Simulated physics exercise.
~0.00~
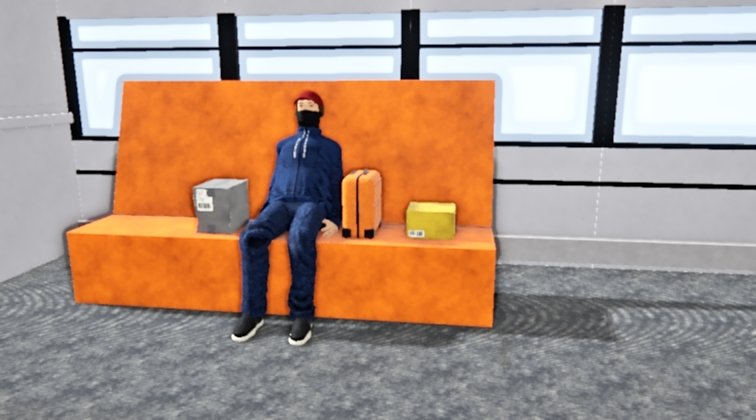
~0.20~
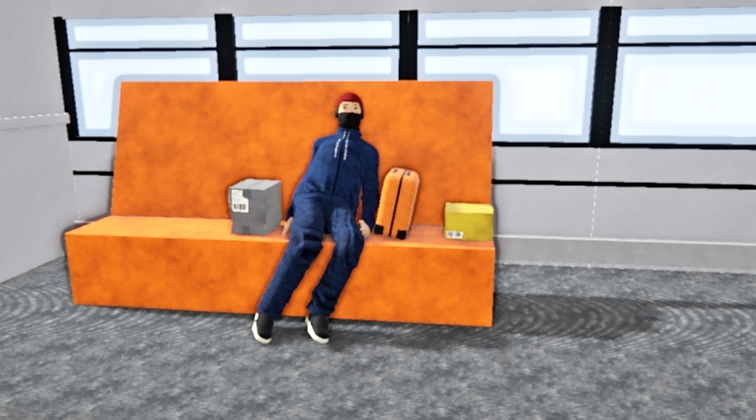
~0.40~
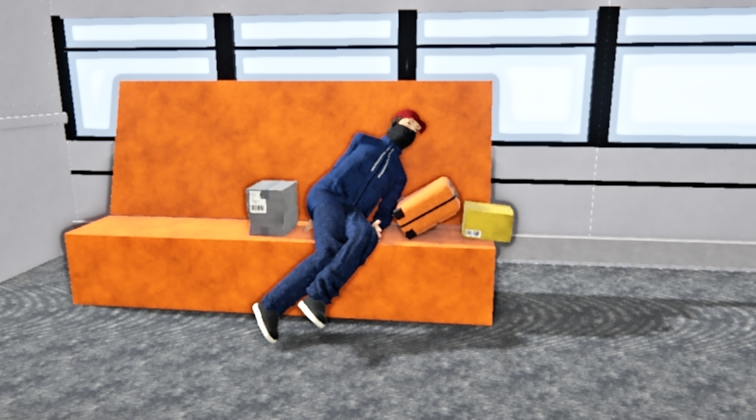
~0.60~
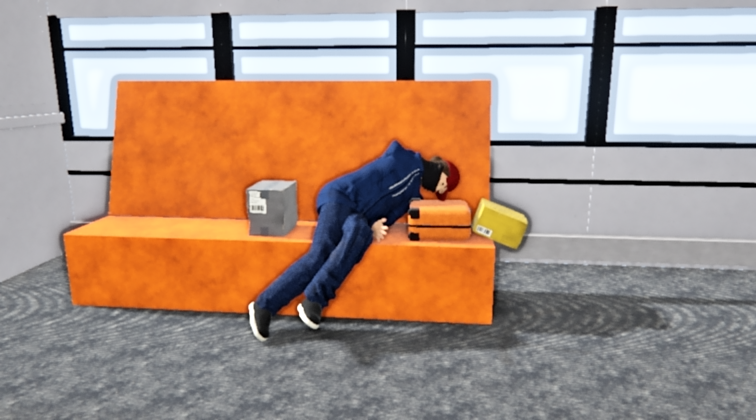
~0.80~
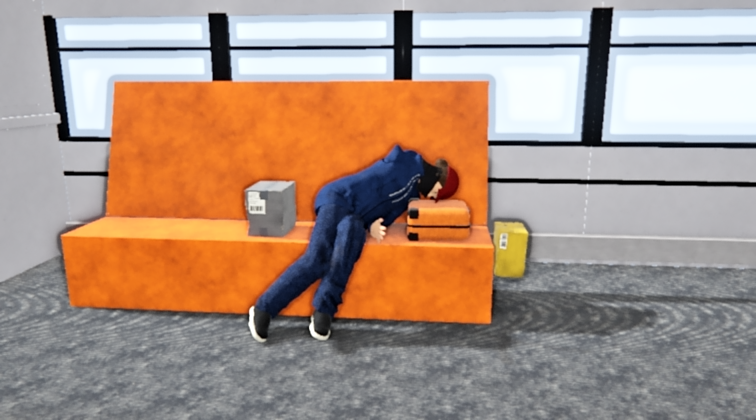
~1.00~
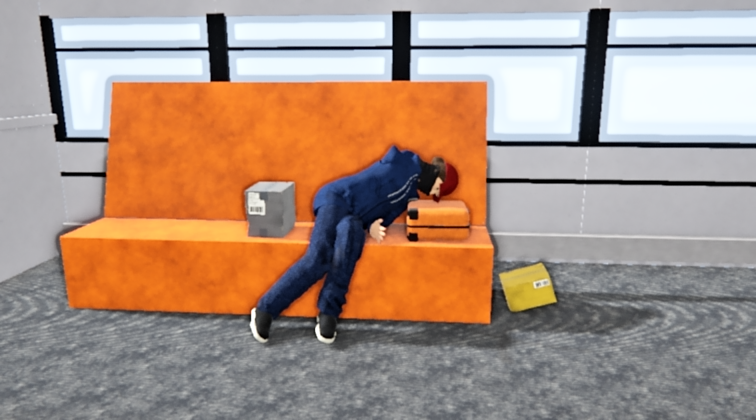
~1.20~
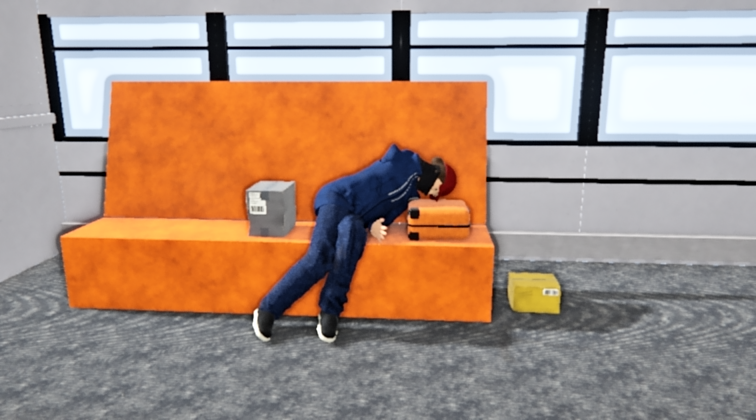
The clip opens on a masked person in a red cap and blue clothes, sitting on a long orange bench between a grey box-like bag on the left and an orange case and yellow carton on the right. The person and all the luggage slide to the right, and the orange case begins to lean. The person topples sideways to the right as the case tips onto its side. The yellow carton is pushed over the bench's right end and tumbles to the floor. Finally, the person lies slumped with head against the fallen case, the grey bag still upright and the carton resting on the floor.
